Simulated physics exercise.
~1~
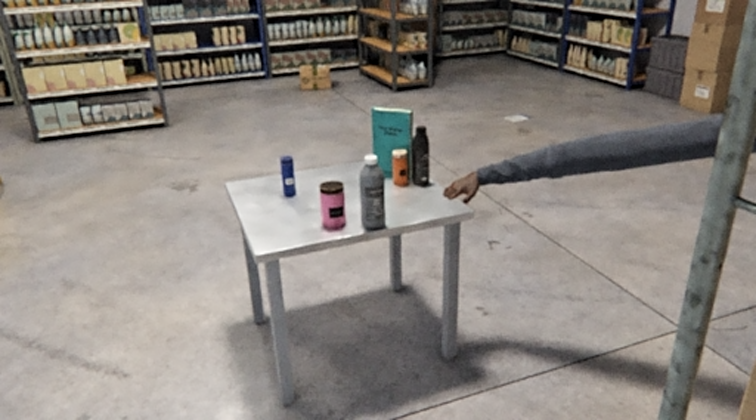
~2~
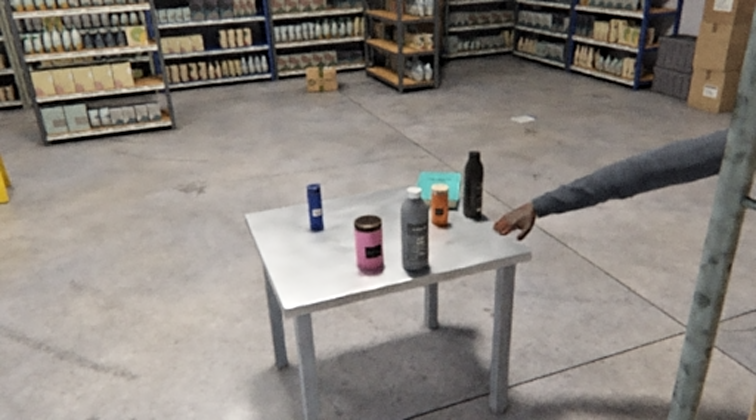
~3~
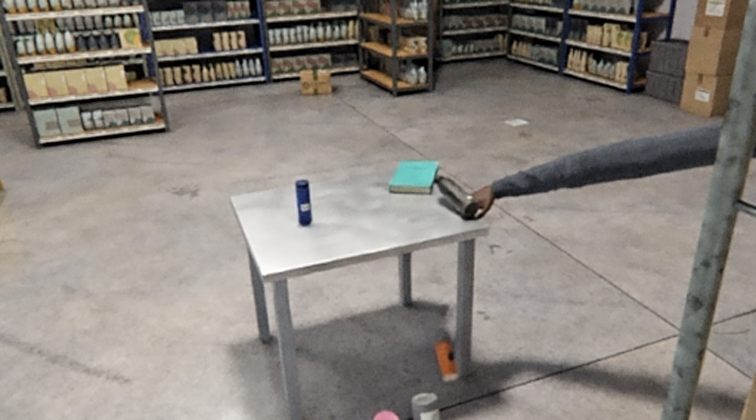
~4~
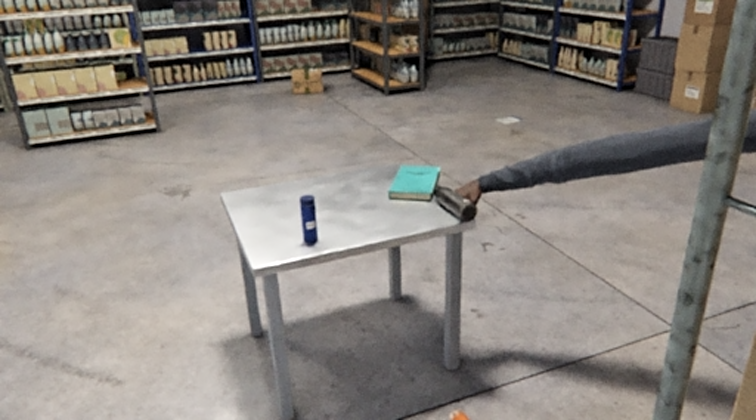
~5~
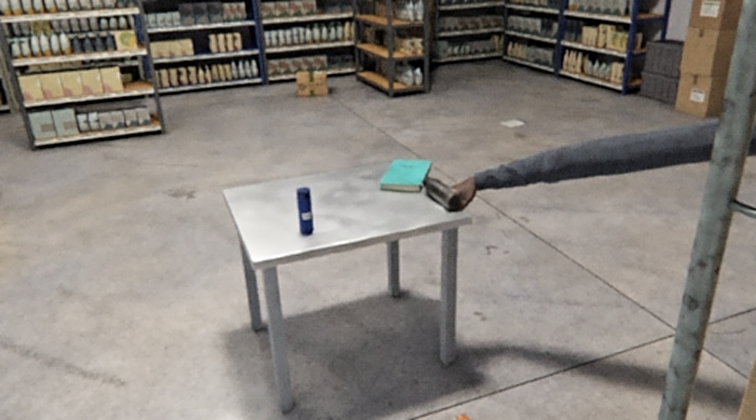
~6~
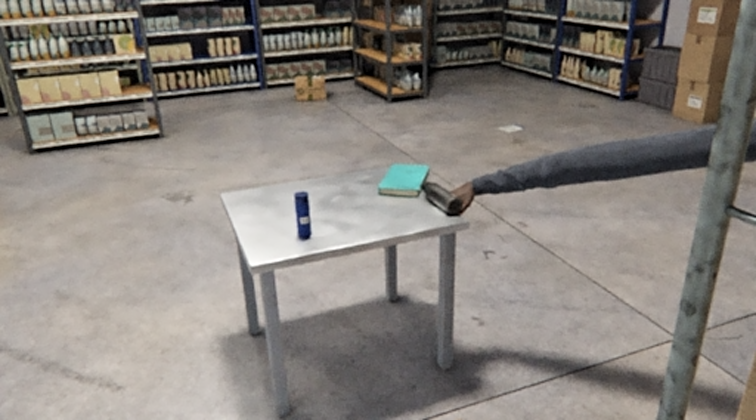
White table shifting in a warehouse, sending three containers to the floor while a hand holds a toppled black bottle beside a fallen book.
